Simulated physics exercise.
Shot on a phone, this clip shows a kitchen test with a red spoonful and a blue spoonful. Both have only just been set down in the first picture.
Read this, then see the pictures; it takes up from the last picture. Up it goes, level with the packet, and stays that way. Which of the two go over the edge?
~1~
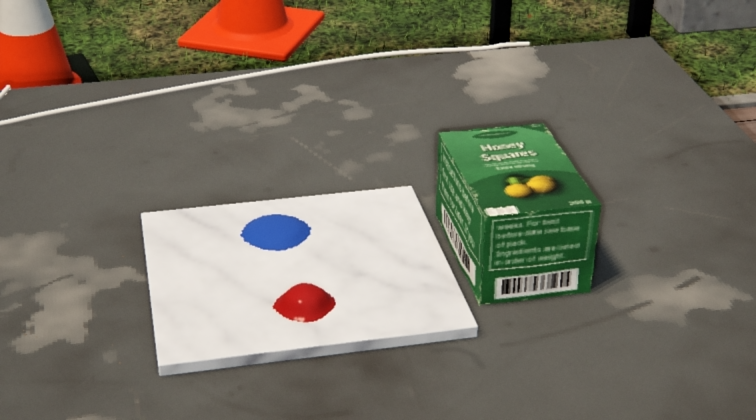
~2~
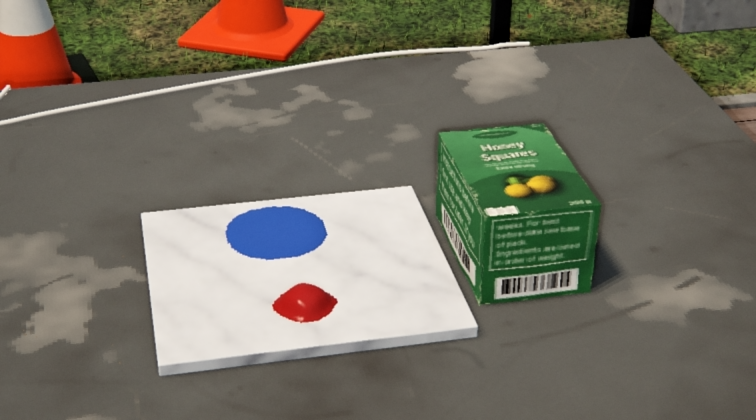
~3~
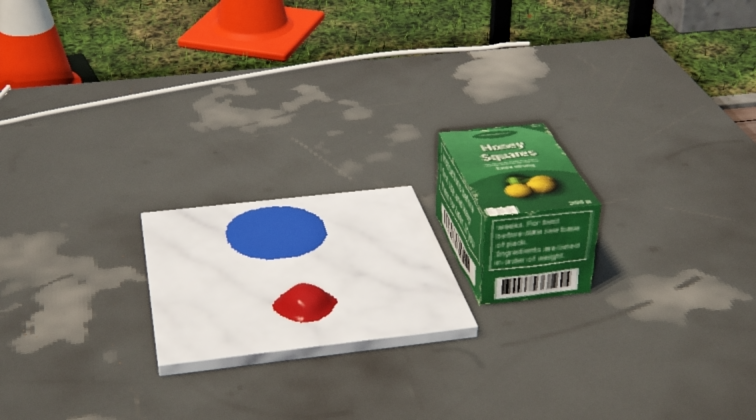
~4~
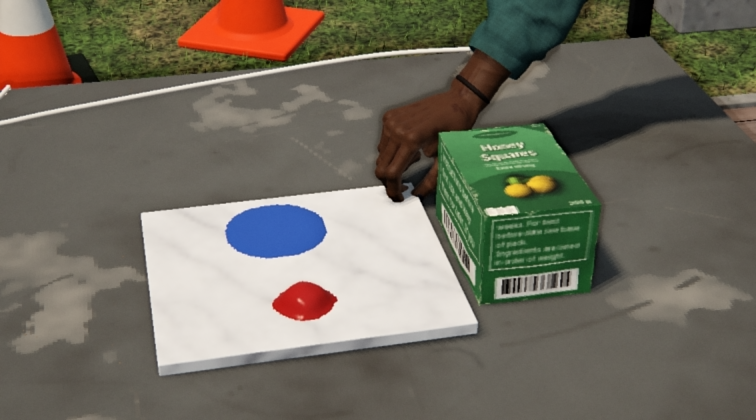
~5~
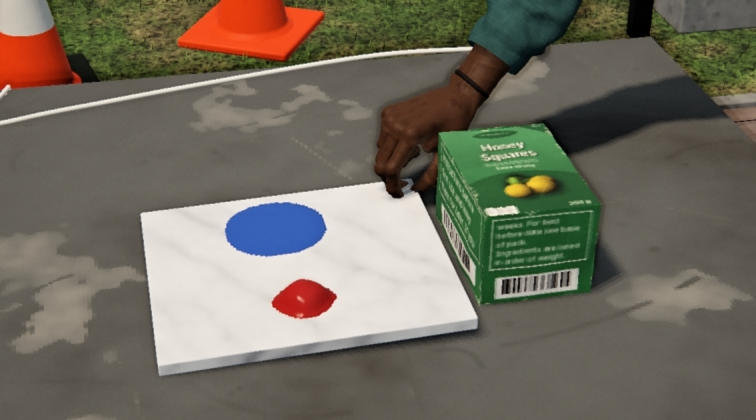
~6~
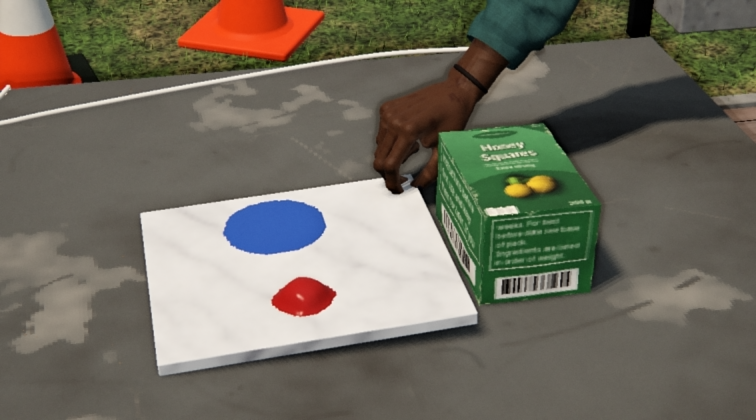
I'd say the red spoonful keeps its place and the blue spoonful goes over.
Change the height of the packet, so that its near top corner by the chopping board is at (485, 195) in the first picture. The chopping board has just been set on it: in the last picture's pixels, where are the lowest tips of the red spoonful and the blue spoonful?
The first tip is at (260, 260), the second at (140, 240).
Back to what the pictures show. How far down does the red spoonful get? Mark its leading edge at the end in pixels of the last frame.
That ends up close to (262, 268).
Next, slope about 23°; the red spoonful has not moved; the blue spoonful has crept down a long way.
After that, the red spoonful has not moved; the blue spoonful is dripping off the low end.
Finally, slope about 23°; the red spoonful has not moved; the blue spoonful is dripping off the low end.
